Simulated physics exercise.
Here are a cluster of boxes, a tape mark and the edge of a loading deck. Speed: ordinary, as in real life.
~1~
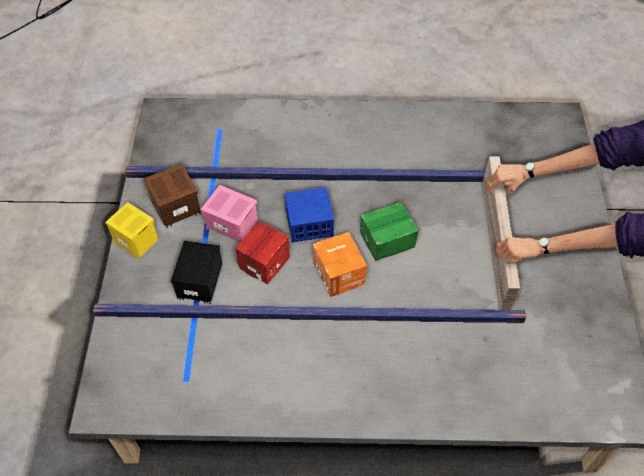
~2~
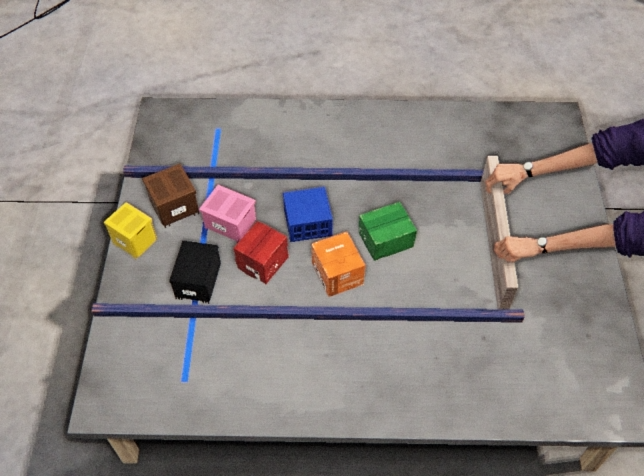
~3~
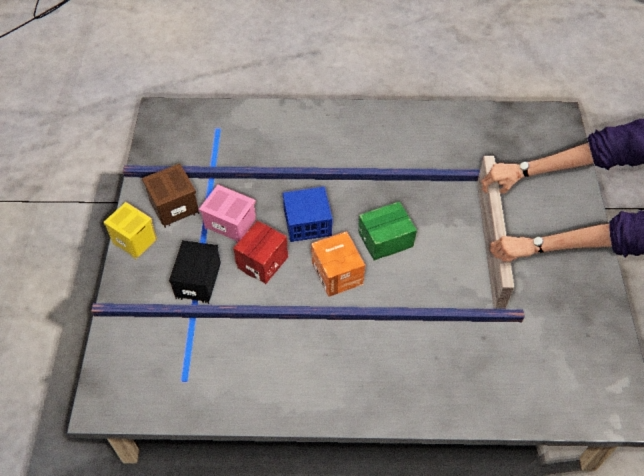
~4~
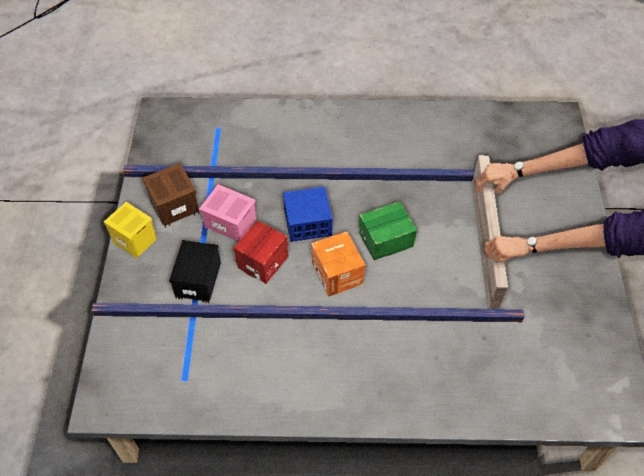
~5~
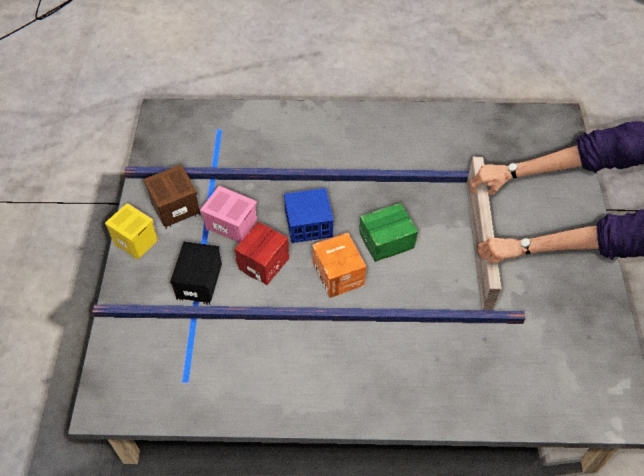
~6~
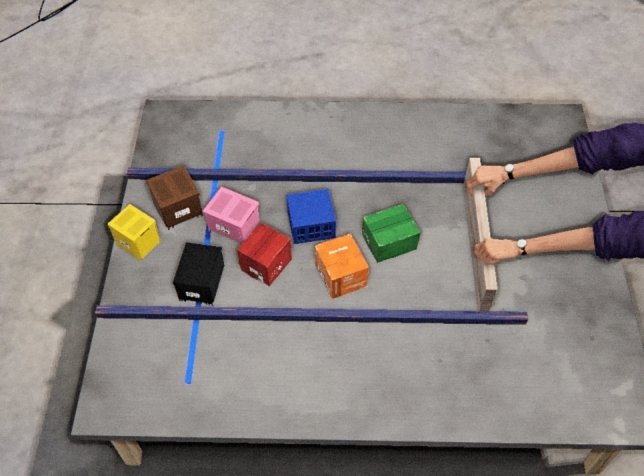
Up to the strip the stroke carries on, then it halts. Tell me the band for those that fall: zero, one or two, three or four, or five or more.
Only three or four are pushed off.
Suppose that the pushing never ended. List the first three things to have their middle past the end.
Listing earliest first, you get the yellow tote, the brown tote and the pink tote.
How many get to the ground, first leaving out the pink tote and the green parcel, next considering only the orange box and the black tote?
Well, the first time you'd get 0, and the next time 3.
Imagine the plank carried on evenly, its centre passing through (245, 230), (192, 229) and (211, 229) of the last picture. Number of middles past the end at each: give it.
Going through the three places, I get 2, 4 and 3.
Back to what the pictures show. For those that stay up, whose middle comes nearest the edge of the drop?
The foremost one is the black tote.
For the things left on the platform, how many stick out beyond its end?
The overhang total is 1.
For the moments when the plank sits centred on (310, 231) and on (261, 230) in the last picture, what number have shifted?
Answer - first 6, then 8.
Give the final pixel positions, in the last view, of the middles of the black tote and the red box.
Final spots - black tote (106, 277), red box (146, 252).
A little later, none off yet; yellow tote at rest near (135, 234); brown tote at rest near (175, 198); black tote at rest near (200, 274).
Next, none off yet; yellow tote at rest near (135, 234); brown tote shifted about its own width near (148, 197); black tote moving near (197, 274).
When it is over, the number that fall off is three or four; down, pink tote, brown tote and yellow tote.
